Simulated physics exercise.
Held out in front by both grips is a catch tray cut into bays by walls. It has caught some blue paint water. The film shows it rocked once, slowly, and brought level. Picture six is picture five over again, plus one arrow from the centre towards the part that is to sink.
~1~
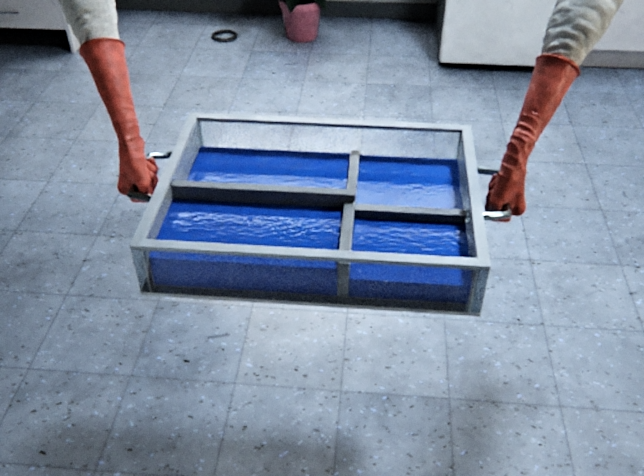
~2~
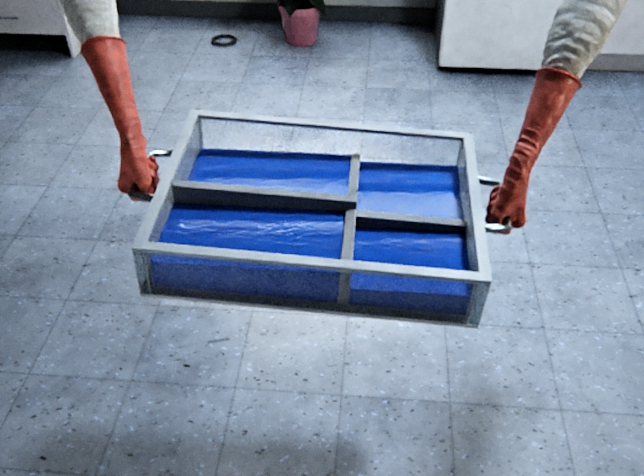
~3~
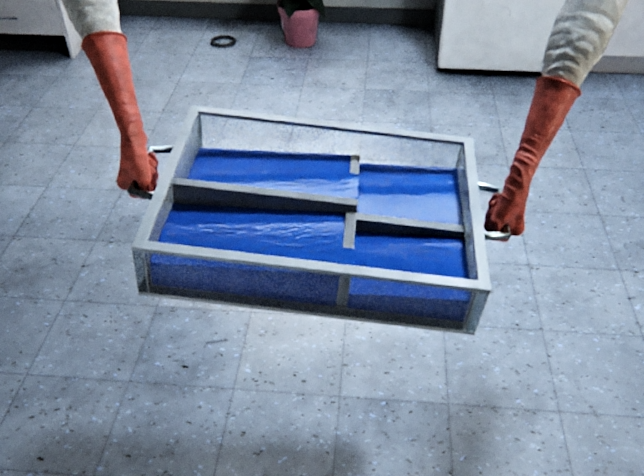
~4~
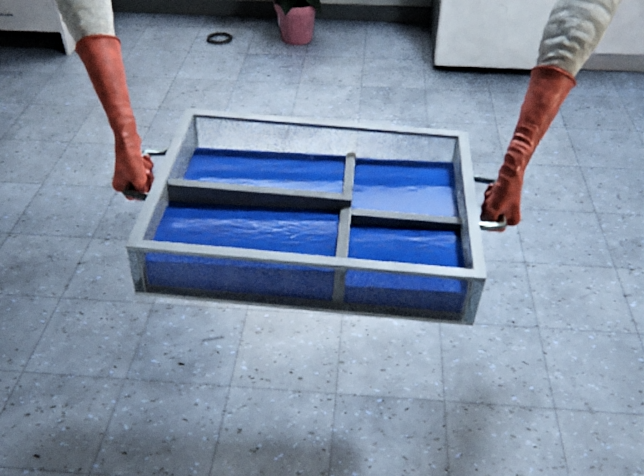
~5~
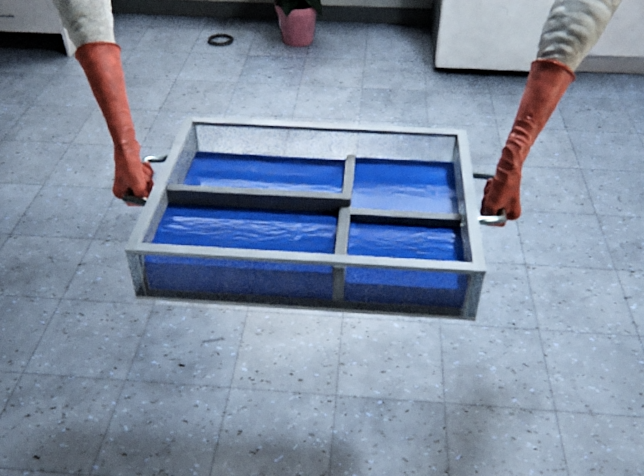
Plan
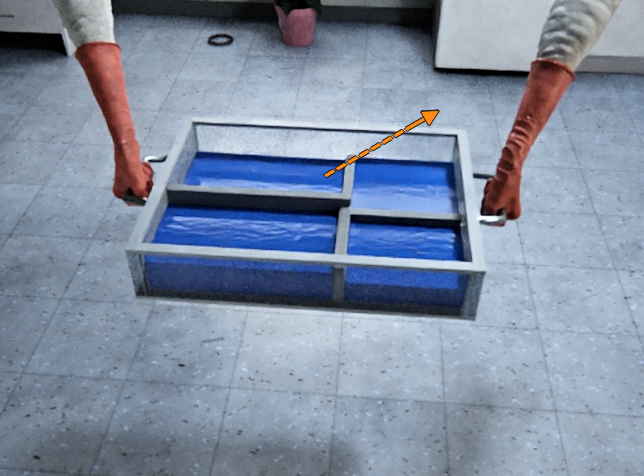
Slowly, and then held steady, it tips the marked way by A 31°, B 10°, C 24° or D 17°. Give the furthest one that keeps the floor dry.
B will do.
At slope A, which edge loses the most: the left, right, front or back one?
Over the back one.
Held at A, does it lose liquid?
Yes, that goes wrong.
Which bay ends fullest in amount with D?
It is the back right one.
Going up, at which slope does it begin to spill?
D.
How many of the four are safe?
One of them.
The tray is level; deepest in the front left bay, at (253, 230), shallowest in the back right.
Tipped about 3° down to the front right; no wall is crossed.
Tipped about 6° down to the front right; liquid runs over two walls.
Tipped about 3° down to the front right; no wall is crossed.
The tray is level; deepest in the front left bay, at (249, 234), shallowest in the back left.
The arrow ends at (433, 113).
Choosing A, about 71 % goes over the rim.
Choosing B, nothing spills; the front left bay holds the most.
Choosing C, about 51 % goes over the rim.
Choosing D, about 15 % goes over the rim.
